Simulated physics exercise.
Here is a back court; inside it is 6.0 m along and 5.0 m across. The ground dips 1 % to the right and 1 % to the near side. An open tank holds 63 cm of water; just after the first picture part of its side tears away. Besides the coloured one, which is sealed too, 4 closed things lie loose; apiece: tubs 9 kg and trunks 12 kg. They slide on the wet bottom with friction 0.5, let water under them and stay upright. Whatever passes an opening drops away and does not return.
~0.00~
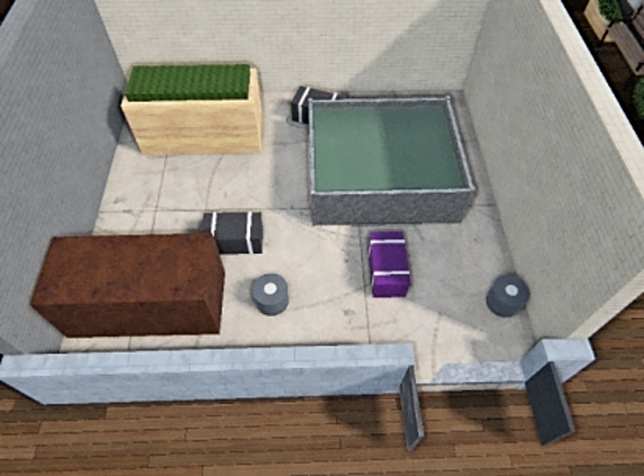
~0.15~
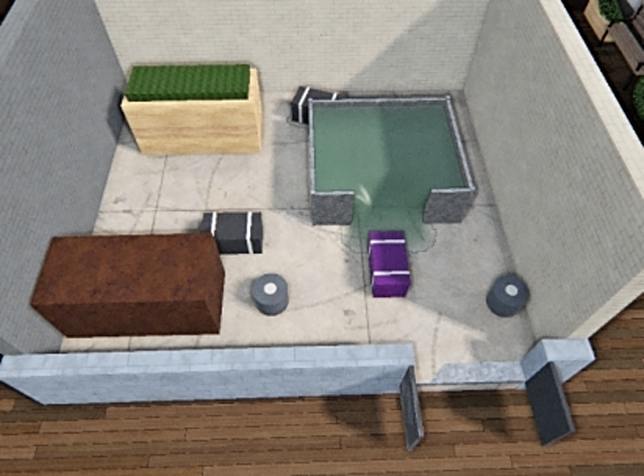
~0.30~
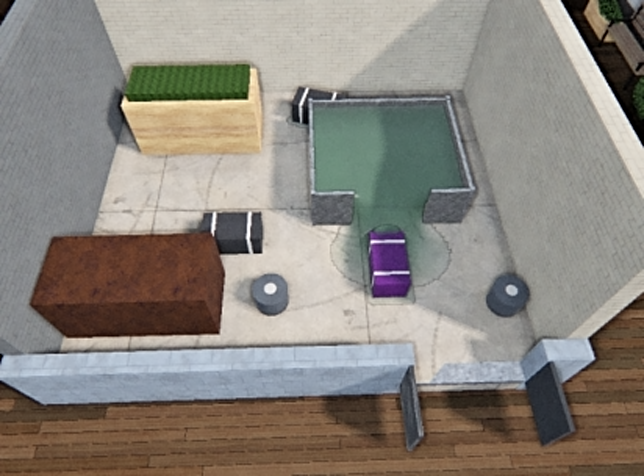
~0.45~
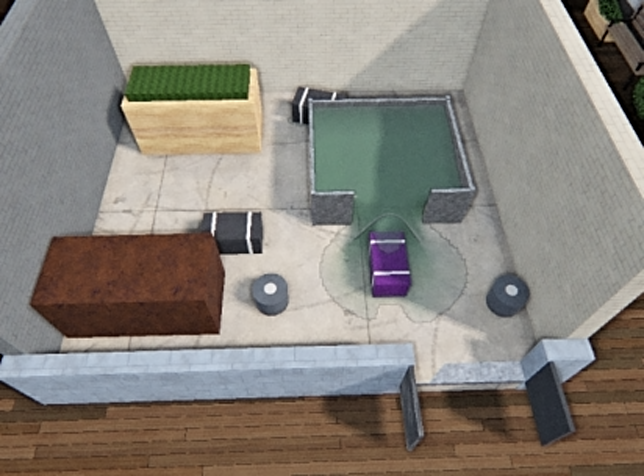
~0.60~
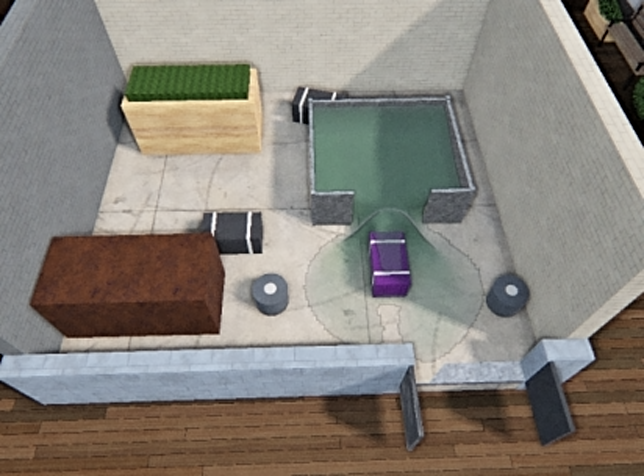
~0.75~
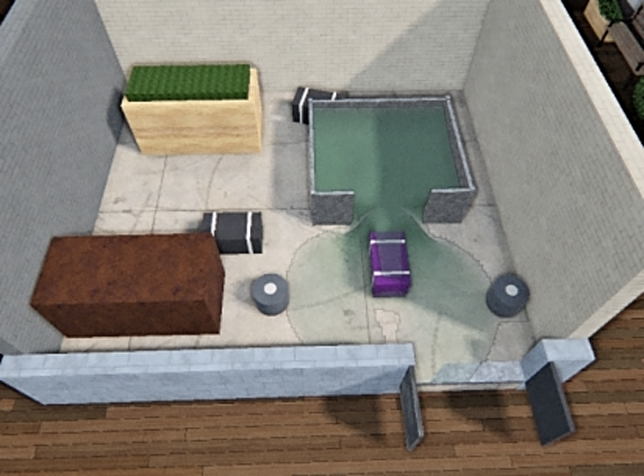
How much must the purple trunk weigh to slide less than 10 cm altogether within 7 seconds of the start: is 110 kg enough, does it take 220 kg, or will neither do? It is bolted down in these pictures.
Verdict: Only the higher weight holds it.
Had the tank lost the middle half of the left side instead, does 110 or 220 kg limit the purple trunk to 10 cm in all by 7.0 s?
Then the smaller load will do.
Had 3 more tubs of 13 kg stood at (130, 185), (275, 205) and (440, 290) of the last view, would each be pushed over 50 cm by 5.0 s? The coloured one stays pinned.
In that order: Short of it, short of it, over.
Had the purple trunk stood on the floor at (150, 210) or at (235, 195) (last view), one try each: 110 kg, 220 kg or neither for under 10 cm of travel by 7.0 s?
In that order: Either load holds; either load holds.
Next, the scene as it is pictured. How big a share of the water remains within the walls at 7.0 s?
Some 66 per cent remains.
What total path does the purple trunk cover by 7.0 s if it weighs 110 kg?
About 80 cm.
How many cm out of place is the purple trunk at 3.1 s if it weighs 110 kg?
Roughly 80 cm.
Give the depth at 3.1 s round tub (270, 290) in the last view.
Roughly 11 cm.
After 1.4 s the purple trunk would be 59 cm from its start with 110 kg and 0 cm from its start with 220 kg; 13 cm of water round it then.
After 3.1 s the purple trunk would be 80 cm from its start with 110 kg and 0 cm from its start with 220 kg; 9 cm of water round it then.
After 4.9 s the purple trunk would be 80 cm from its start with 110 kg and 0 cm from its start with 220 kg; 7 cm of water round it then.
After 7.0 s the purple trunk would be 80 cm from its start with 110 kg and 0 cm from its start with 220 kg; 7 cm of water round it then.
